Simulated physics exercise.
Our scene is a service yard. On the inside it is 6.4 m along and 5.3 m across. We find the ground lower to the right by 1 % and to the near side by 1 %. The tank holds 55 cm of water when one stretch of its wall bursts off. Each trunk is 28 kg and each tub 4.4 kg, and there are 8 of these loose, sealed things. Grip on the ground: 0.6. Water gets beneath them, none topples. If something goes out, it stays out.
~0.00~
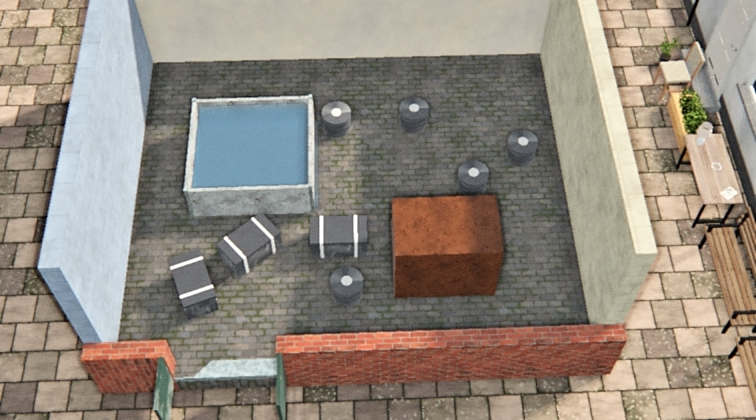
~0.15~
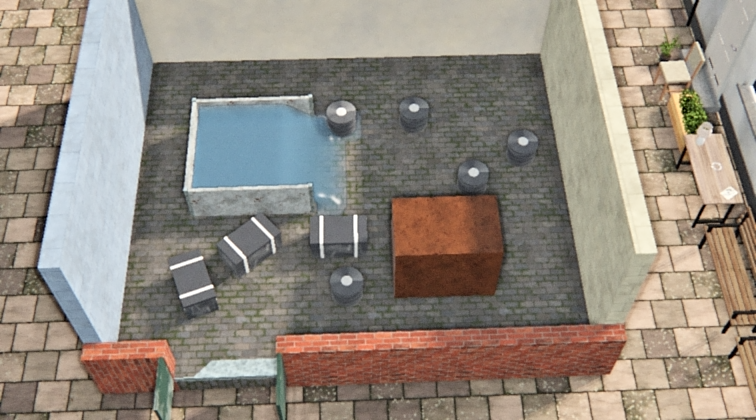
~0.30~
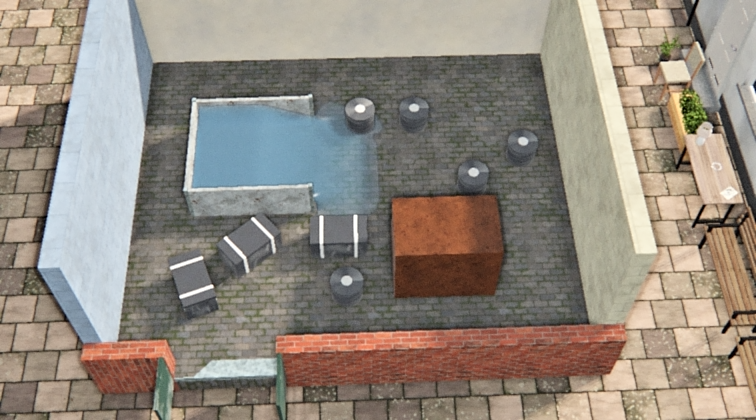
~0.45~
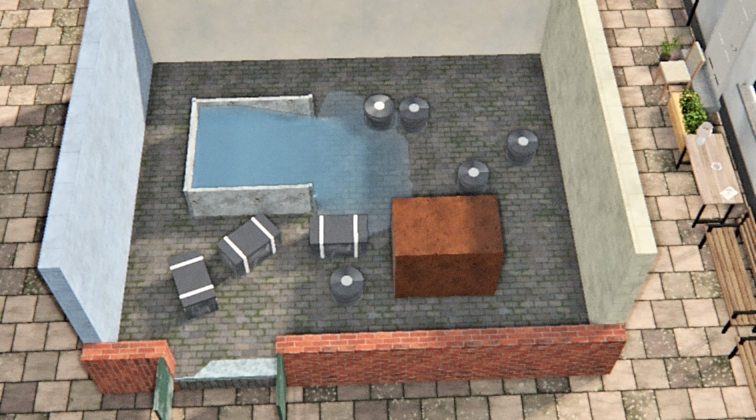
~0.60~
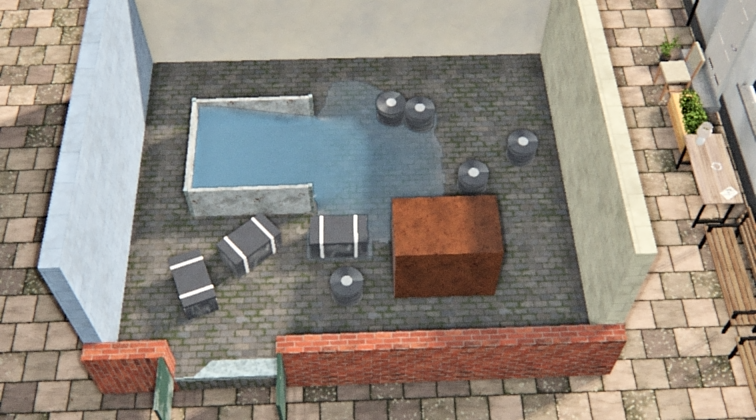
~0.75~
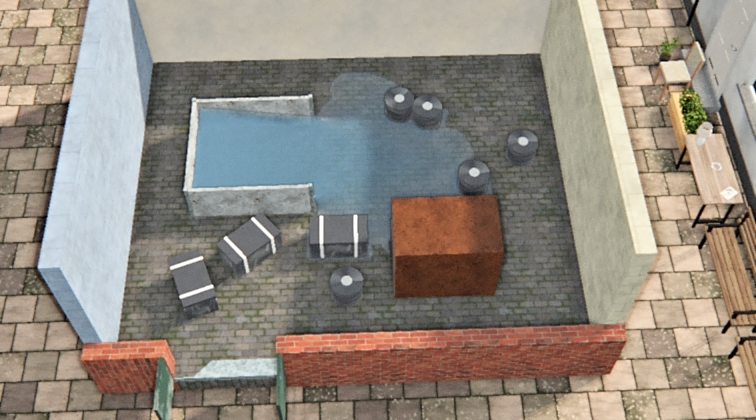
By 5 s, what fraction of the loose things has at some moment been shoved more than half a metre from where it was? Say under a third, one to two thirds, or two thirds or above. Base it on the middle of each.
It is a third up to two thirds.
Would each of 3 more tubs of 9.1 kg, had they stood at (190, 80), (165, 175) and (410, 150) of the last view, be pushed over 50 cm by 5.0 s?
Below, below, above.
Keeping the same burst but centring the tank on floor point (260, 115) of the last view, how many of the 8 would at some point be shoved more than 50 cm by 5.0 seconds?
That gives 4 of them.
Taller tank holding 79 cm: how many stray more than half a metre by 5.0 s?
4.
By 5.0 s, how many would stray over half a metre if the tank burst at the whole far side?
So the tally would be 2.
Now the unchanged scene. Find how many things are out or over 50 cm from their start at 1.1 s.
The number comes to 3.
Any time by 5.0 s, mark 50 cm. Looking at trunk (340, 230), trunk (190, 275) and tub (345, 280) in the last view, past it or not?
Taking them in turn, the answers are smaller, smaller and smaller.
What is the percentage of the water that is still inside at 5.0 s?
About 100 in a hundred parts of the water.
After 1.1 s 3 of 8 are over 50 cm from their spots; 1 afloat.
After 2.2 s 3 of 8 are over 50 cm from their spots; 4 afloat.
After 3.5 s 3 of 8 are over 50 cm from their spots; 4 afloat.
After 5.0 s 3 of 8 are over 50 cm from their spots, and 3 have been at some point; 4 afloat.
